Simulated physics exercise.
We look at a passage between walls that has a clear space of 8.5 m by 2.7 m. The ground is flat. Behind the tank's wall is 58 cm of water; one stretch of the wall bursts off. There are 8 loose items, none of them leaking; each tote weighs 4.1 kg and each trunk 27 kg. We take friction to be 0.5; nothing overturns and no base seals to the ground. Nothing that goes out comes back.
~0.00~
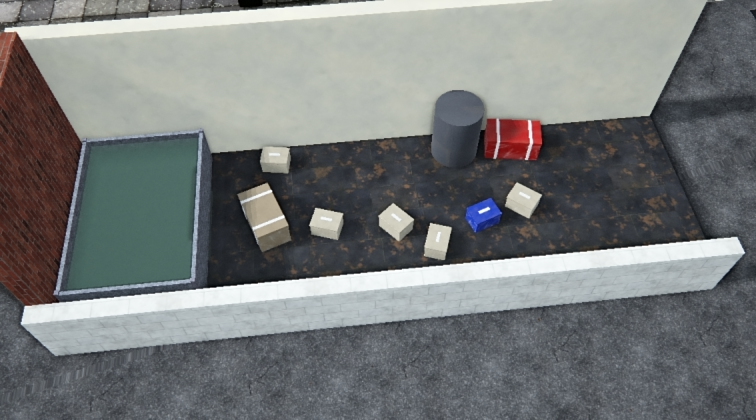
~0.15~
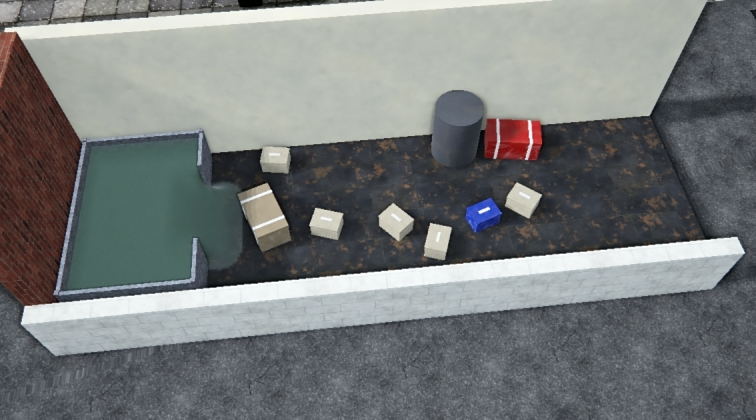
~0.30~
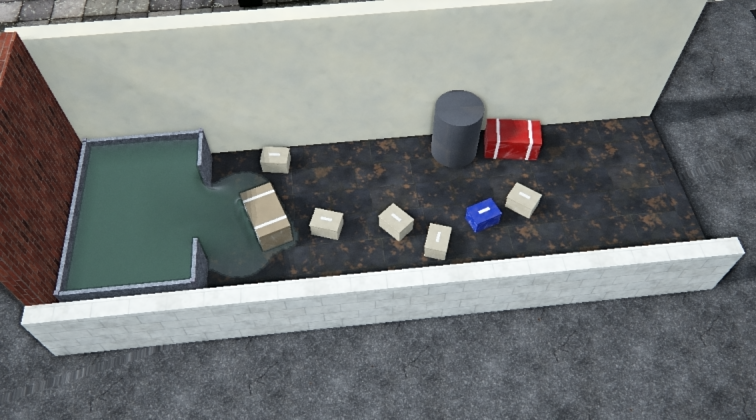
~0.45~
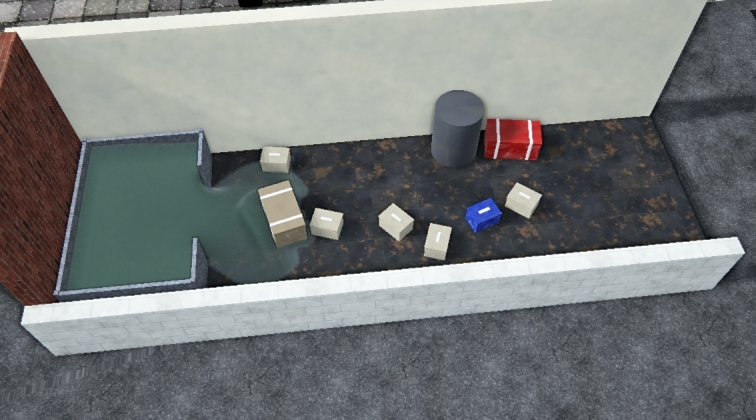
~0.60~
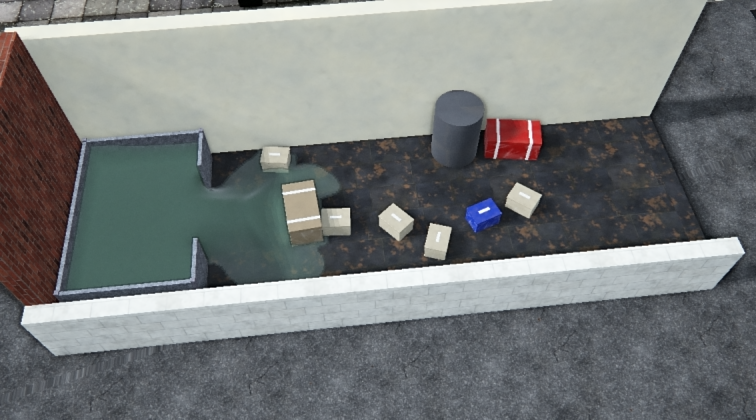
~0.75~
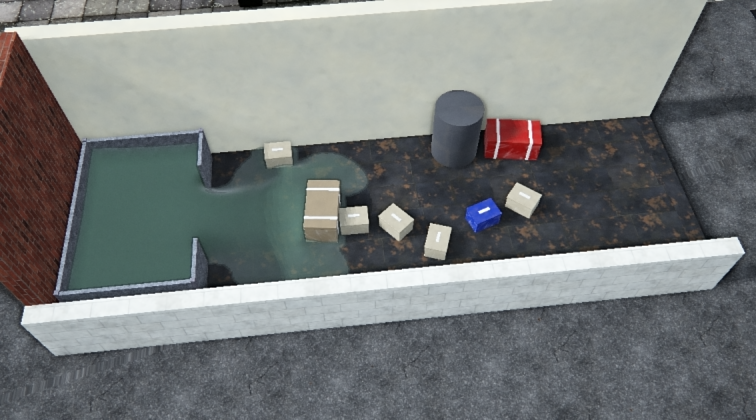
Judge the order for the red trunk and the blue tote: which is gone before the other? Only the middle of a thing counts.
The one gone first is the blue one.
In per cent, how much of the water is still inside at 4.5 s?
Around 88 % of the water.
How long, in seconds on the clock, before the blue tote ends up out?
At roughly 3.5 seconds.
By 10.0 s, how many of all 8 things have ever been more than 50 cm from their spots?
I get 7.
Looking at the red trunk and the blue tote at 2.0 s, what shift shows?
0 and 40 cm or so by then.
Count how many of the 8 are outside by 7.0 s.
Tally so far: 6.
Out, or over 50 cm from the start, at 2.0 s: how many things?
The number I get is 4.
After 2.0 s the red trunk is near (514, 131), 0.0 m from its start, aground; the blue tote is near (513, 208), 0.4 m from its start, aground; 0 of 8 are out; 2 afloat.
After 4.5 s the red trunk is near (514, 131), 0.0 m from its start, aground; the blue tote has gone out (at 3.5 s); 6 of 8 are out; 1 afloat.
After 7.0 s the red trunk is near (514, 131), 0.0 m from its start, aground; the blue tote has gone out (at 3.5 s); 6 of 8 are out; 1 afloat.
After 10.0 s the red trunk is near (514, 131), 0.0 m from its start, aground; the blue tote has gone out (at 3.5 s); 7 of 8 are out; 0 afloat.
